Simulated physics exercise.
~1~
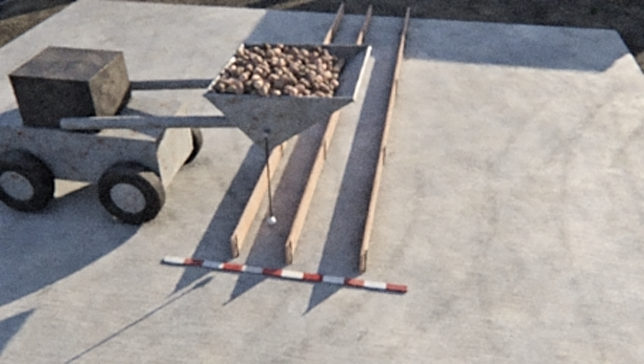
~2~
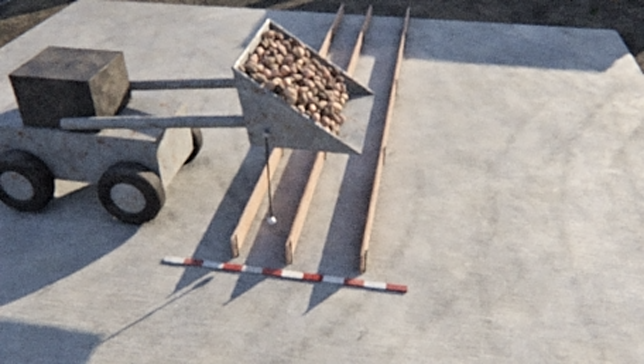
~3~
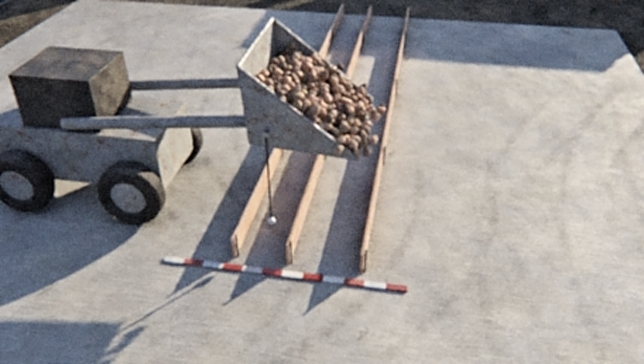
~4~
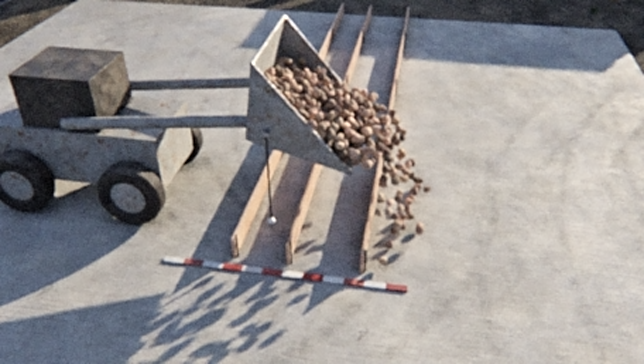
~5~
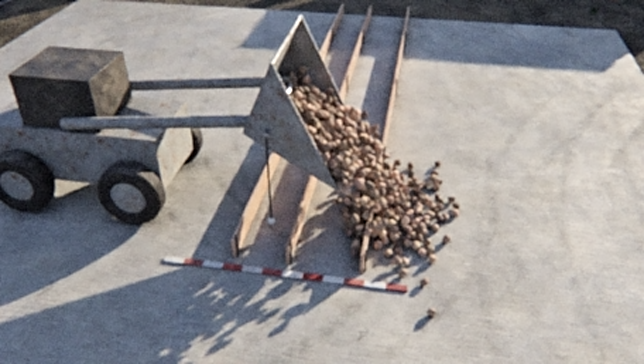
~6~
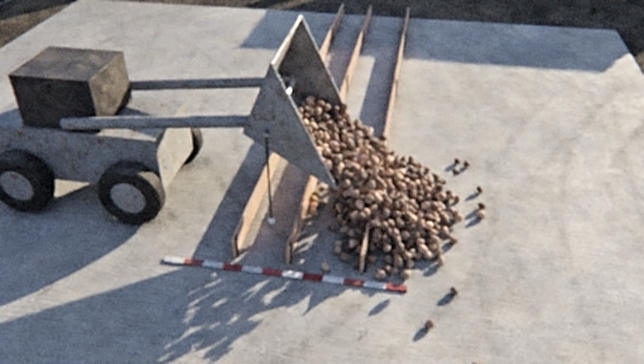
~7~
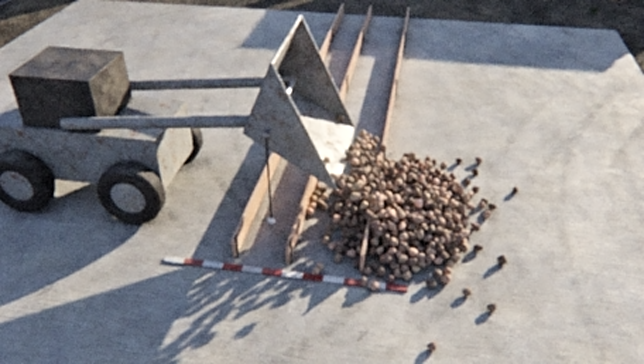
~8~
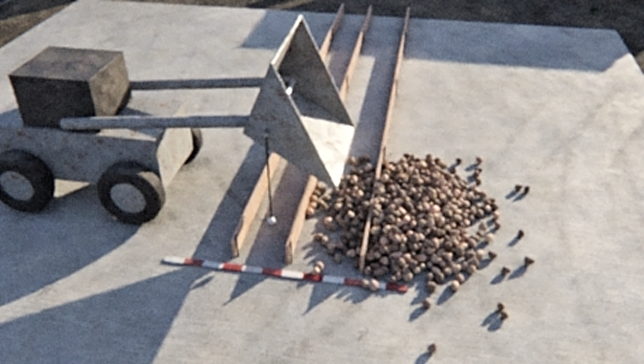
A grey loader with dark wheels and a dark box on top stands at the left of a pale concrete slab in low sunlight, seen from above, holding a bucket of round brown stones over three wooden planks. A red and white striped staff lies in front, and a small white ball hangs below the bucket. The bucket tips down to the right, and the stones slide to its lip. They spill over the right-hand plank, a few rolling away. The bucket stays tilted and empties, leaving a low, spread heap around that plank, mostly beyond it.
